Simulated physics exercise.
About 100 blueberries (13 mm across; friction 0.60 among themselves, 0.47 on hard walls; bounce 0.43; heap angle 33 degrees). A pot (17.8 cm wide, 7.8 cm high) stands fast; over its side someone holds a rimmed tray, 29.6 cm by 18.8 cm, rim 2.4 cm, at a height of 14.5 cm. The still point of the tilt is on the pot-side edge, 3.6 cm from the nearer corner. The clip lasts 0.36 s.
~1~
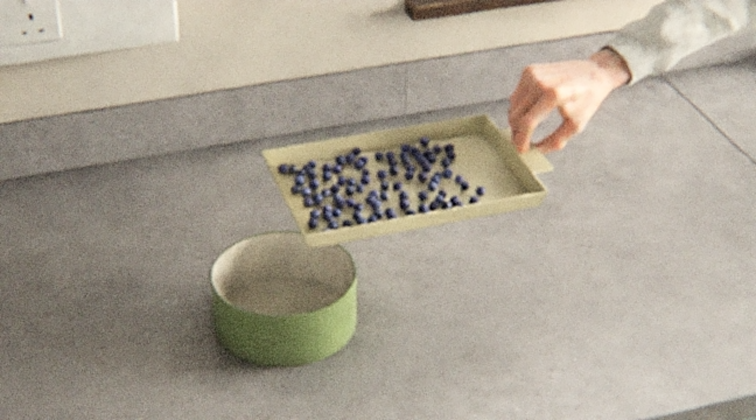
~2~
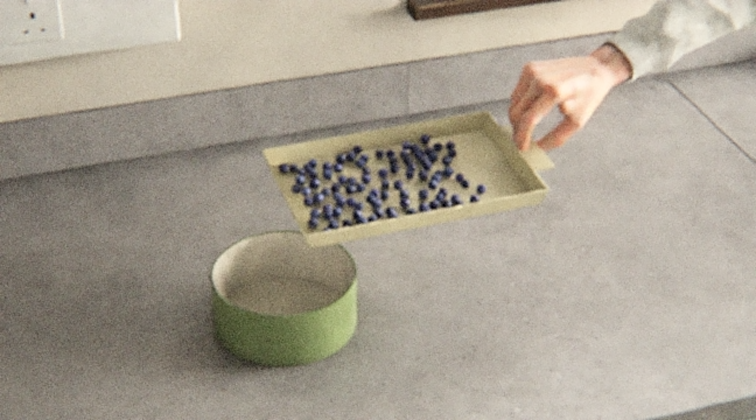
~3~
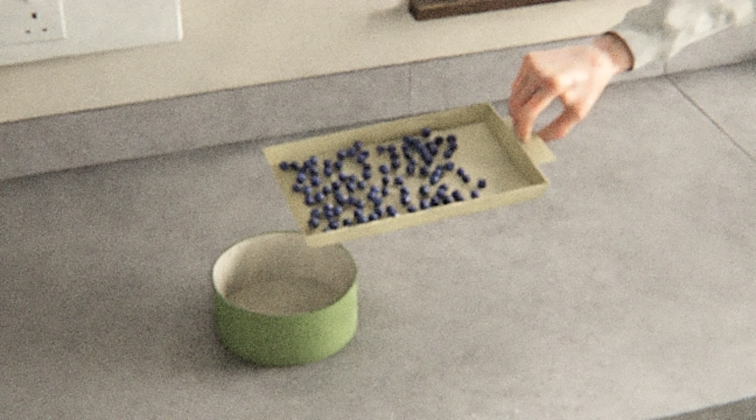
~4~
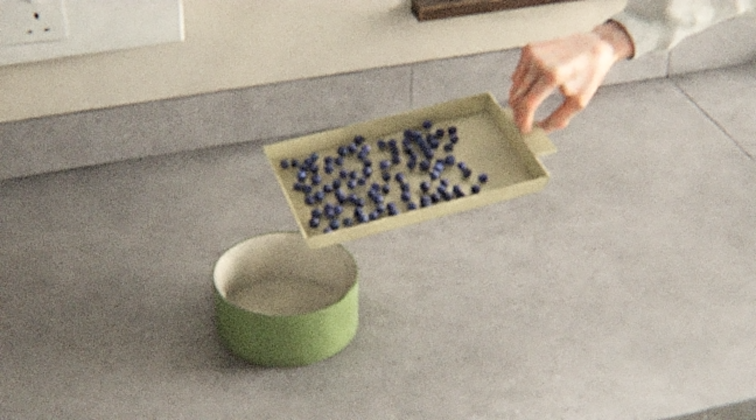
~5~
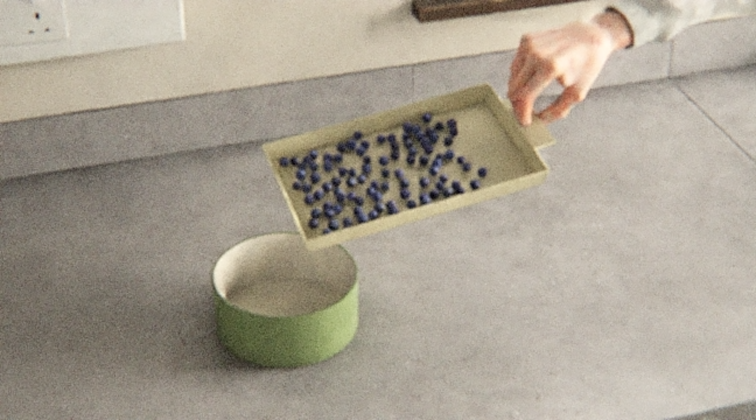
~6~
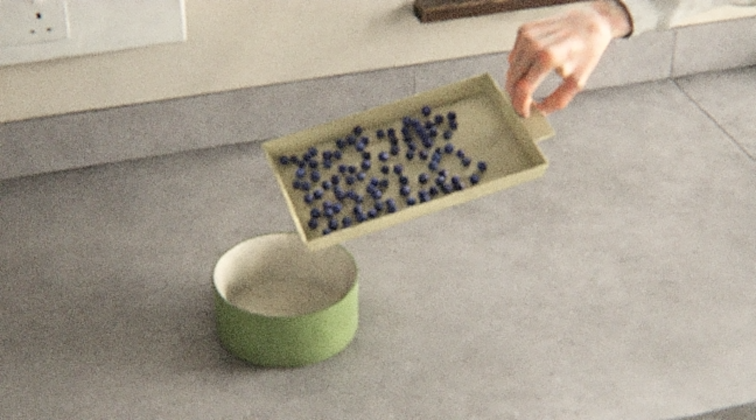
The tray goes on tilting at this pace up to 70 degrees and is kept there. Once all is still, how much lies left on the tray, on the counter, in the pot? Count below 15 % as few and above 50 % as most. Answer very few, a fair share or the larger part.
Tray: The larger part, counter: Very few, pot: Very few.
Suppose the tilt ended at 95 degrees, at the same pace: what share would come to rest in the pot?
It would be near 90 per cent.
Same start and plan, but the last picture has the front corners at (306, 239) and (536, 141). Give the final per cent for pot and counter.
Pot 0, counter 0.
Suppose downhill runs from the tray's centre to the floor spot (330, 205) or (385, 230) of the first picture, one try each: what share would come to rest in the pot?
About 0 and 0 per cent.
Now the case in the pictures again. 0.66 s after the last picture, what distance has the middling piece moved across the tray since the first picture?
About 6 cm.
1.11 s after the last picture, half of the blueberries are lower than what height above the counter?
About 20 cm.
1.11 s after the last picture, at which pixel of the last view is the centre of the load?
Near (322, 187).
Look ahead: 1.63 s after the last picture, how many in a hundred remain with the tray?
Roughly 100 per cent.
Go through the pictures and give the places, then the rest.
In the first frame, tray tilt 0 degrees, front corners at (309, 232) and (540, 189); middle of the pieces at (385, 185); pot at (283, 272).
In the second frame, tray tilt 1 degrees, front corners at (309, 232) and (541, 187); middle of the pieces at (385, 184).
In the third frame, tray tilt 3 degrees, front corners at (309, 233) and (542, 181), lowest corner left front; middle of the pieces at (386, 180).
In the fourth frame, tray tilt 6 degrees, front corners at (309, 235) and (543, 174), lowest corner left front; middle of the pieces at (386, 177).
In the fifth frame, tray tilt 9 degrees, front corners at (308, 236) and (542, 168), lowest corner left front; middle of the pieces at (386, 173).
In the sixth frame, tray tilt 12 degrees, front corners at (308, 238) and (541, 161), lowest corner left front; middle of the pieces at (385, 170); pot at (285, 273).
Then, 0.66 s after the last picture, tilt 39 degrees; the tray holds 100 %, the pot 0 %.
Then, 1.11 s after the last picture, tilt 57 degrees; the tray holds 100 %, the pot 0 %.
Then, 1.63 s after the last picture, tilt 70 degrees; the tray holds 100 %, the pot 0 %.
In the end, tray 100 %, counter 0 %, pot 0 %.
